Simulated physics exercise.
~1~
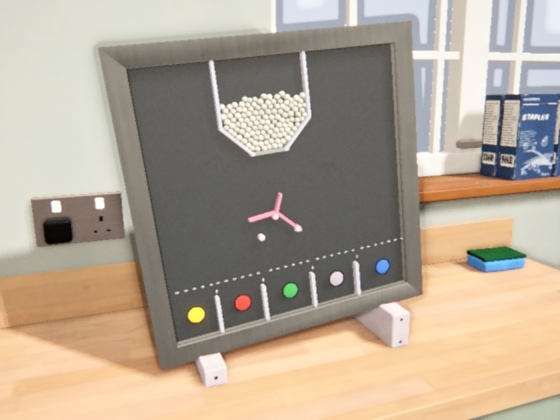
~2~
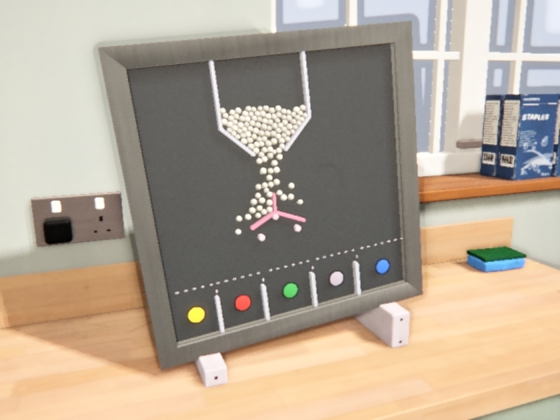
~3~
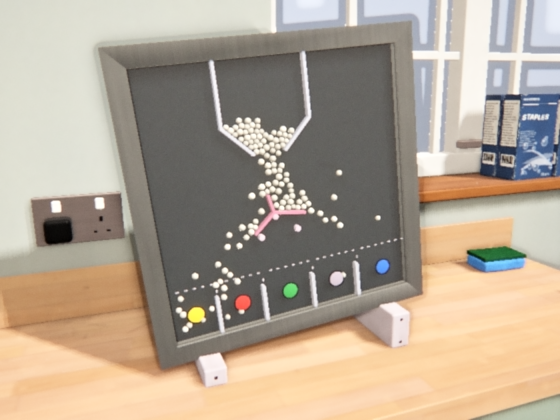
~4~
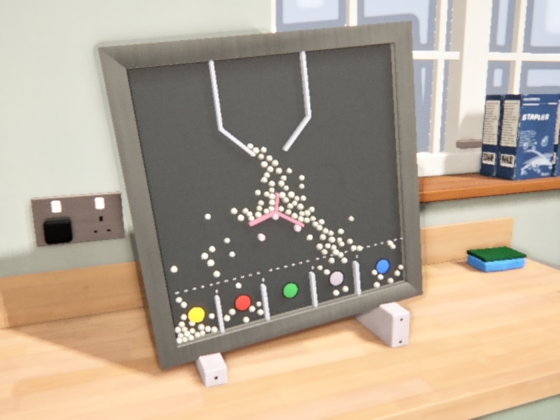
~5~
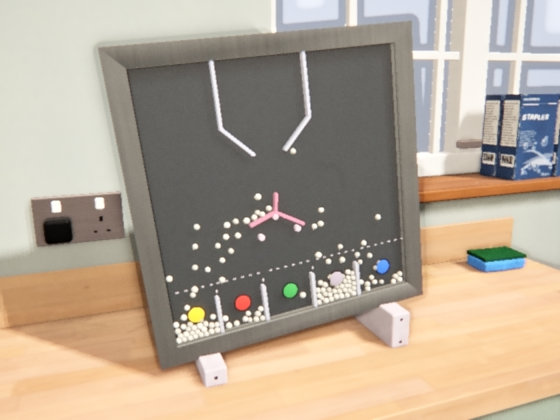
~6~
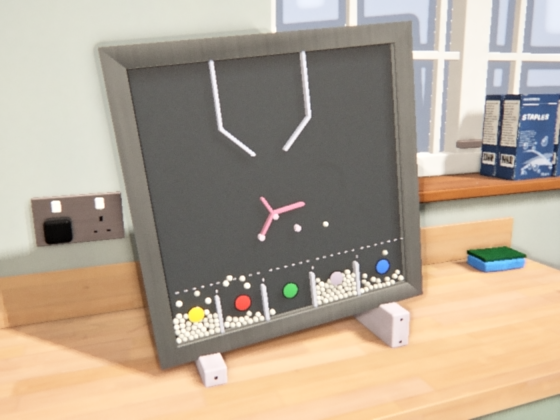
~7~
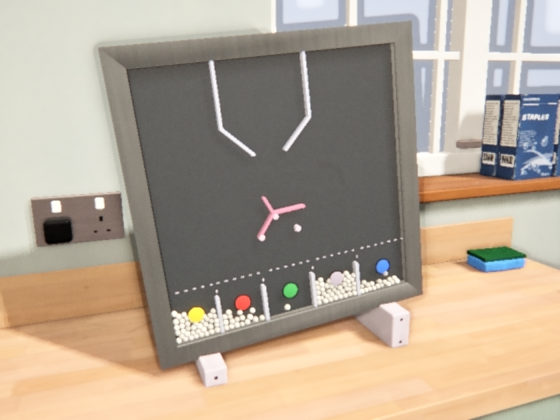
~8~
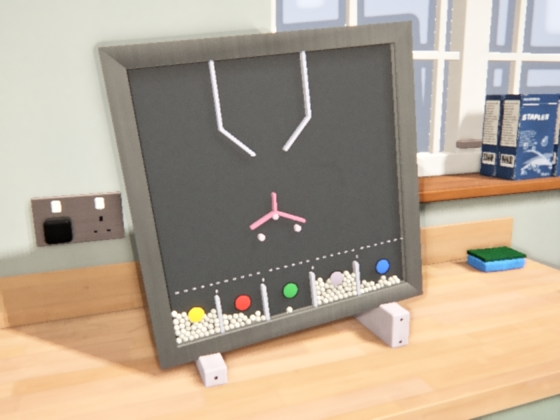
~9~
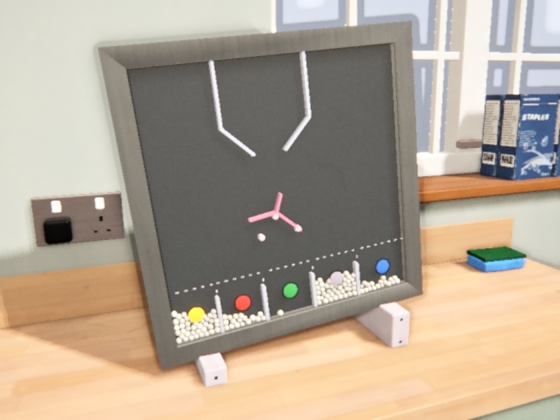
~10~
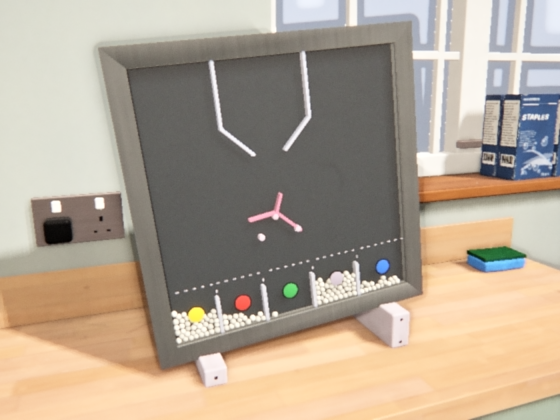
The clip opens on a framed dark board standing on a wooden counter, its hopper full of small white balls above a pink three-armed rocker and five bins with coloured stickers. The balls pour through the hopper's mouth onto the rocker, which tips back and forth as they scatter to both sides. They gather first around the yellow bin, then stream right toward the grey and blue ones. The hopper empties, and the last balls bounce down while the rocker sways and settles. Finally the yellow and grey bins hold the most, red and blue hold less, and green is almost empty.
